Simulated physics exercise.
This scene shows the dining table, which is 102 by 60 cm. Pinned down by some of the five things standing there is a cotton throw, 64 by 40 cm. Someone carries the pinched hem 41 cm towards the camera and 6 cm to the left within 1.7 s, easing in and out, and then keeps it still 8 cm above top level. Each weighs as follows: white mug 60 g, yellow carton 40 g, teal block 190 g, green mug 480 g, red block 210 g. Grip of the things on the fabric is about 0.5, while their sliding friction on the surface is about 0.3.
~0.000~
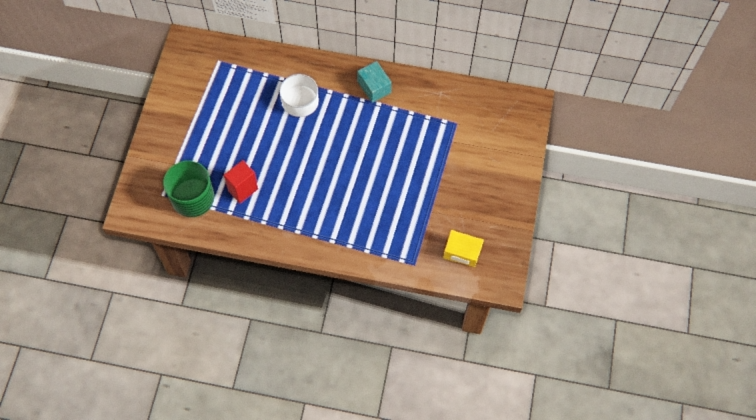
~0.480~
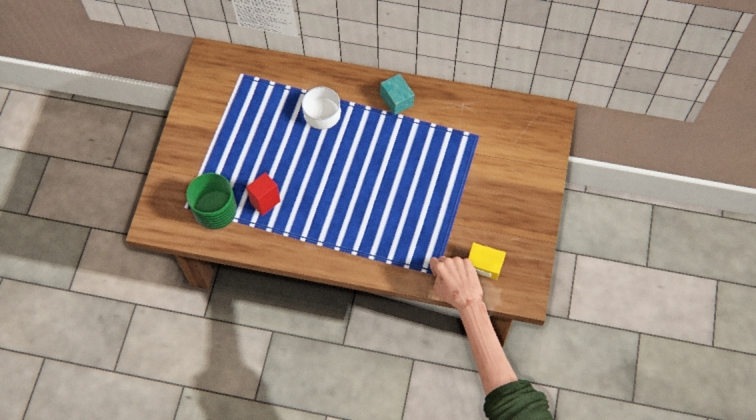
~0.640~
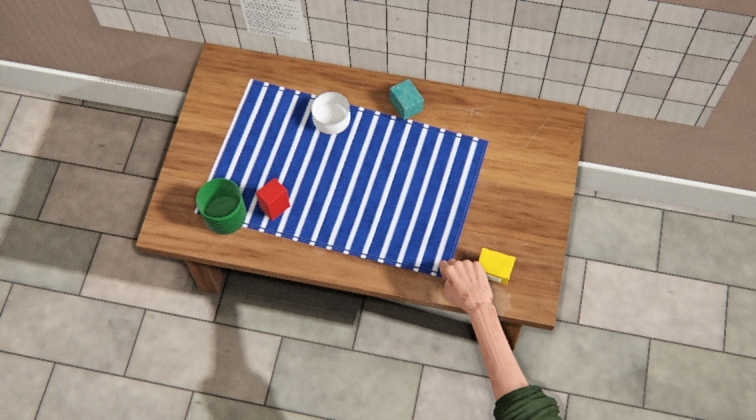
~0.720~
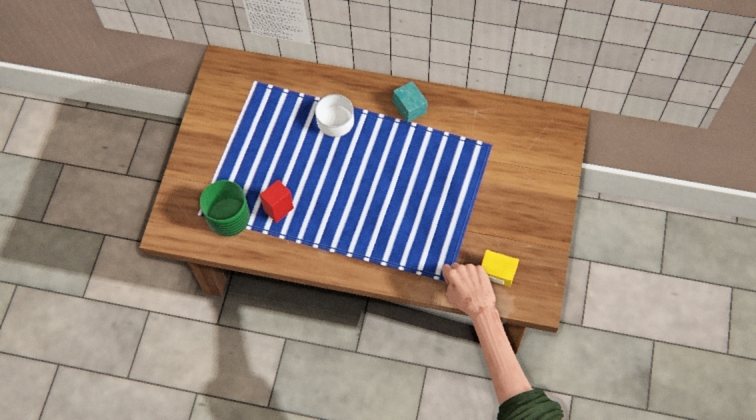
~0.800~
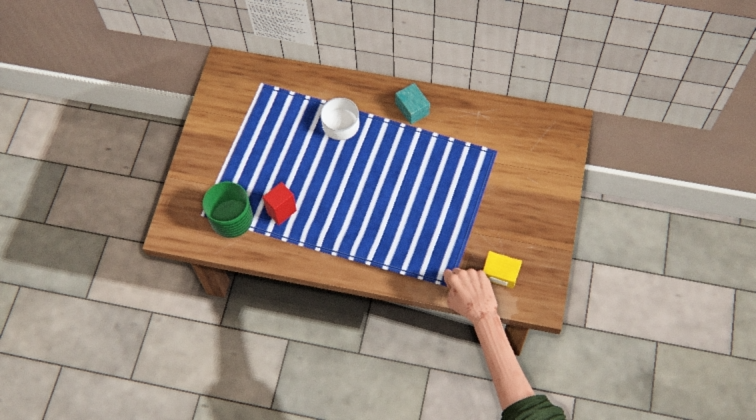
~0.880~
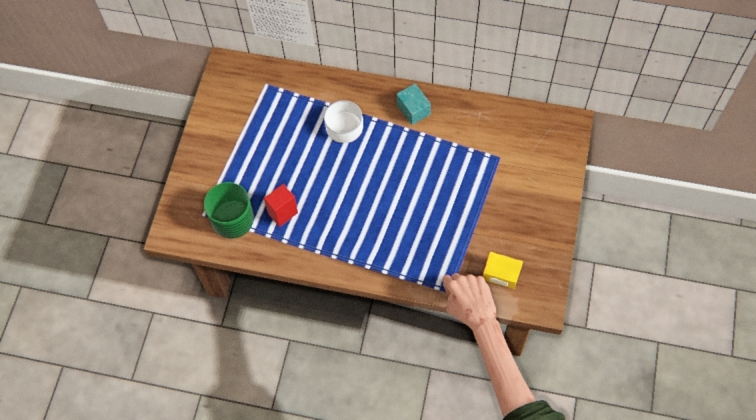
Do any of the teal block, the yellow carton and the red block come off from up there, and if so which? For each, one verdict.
The teal block will not come off; the yellow carton will come off; the red block will come off.
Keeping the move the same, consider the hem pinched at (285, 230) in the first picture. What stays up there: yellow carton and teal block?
Then yellow carton does not come off, while teal block does not come off.
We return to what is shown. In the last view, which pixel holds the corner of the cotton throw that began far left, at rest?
It settles at roughly (392, 188).
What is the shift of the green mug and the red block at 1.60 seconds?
For the green mug, 6 centimetres, and for the red block, 10 centimetres.
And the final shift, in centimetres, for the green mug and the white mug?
The green mug goes off the top, while the white mug ends up 45 cm away.
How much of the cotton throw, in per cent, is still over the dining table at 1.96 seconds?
About 55 per cent.
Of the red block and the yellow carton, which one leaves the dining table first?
The yellow one goes first.
By 1.2 s, 95 % of the cotton throw is still over the top; red block 5 cm off its start, white mug 10 cm off its start, green mug 1 cm off its start.
By 1.6 s, 80 % of the cotton throw is still over the top; red block 11 cm off its start, yellow carton 5 cm off its start, white mug 23 cm off its start.
By 2.0 s, 55 % of the cotton throw is still over the top; red block 21 cm off its start at (302, 272), yellow carton on its side, 15 cm off its start at (532, 326), white mug 34 cm off its start at (402, 222).
By 2.3 s, 35 % of the cotton throw is still over the top; red block over the edge, yellow carton over the edge, white mug 45 cm off its start.
By 3.9 s, 30 % of the cotton throw is still over the top; red block over the edge, yellow carton over the edge, teal block 0 cm off its start at (413, 99), white mug 47 cm off its start at (414, 273).
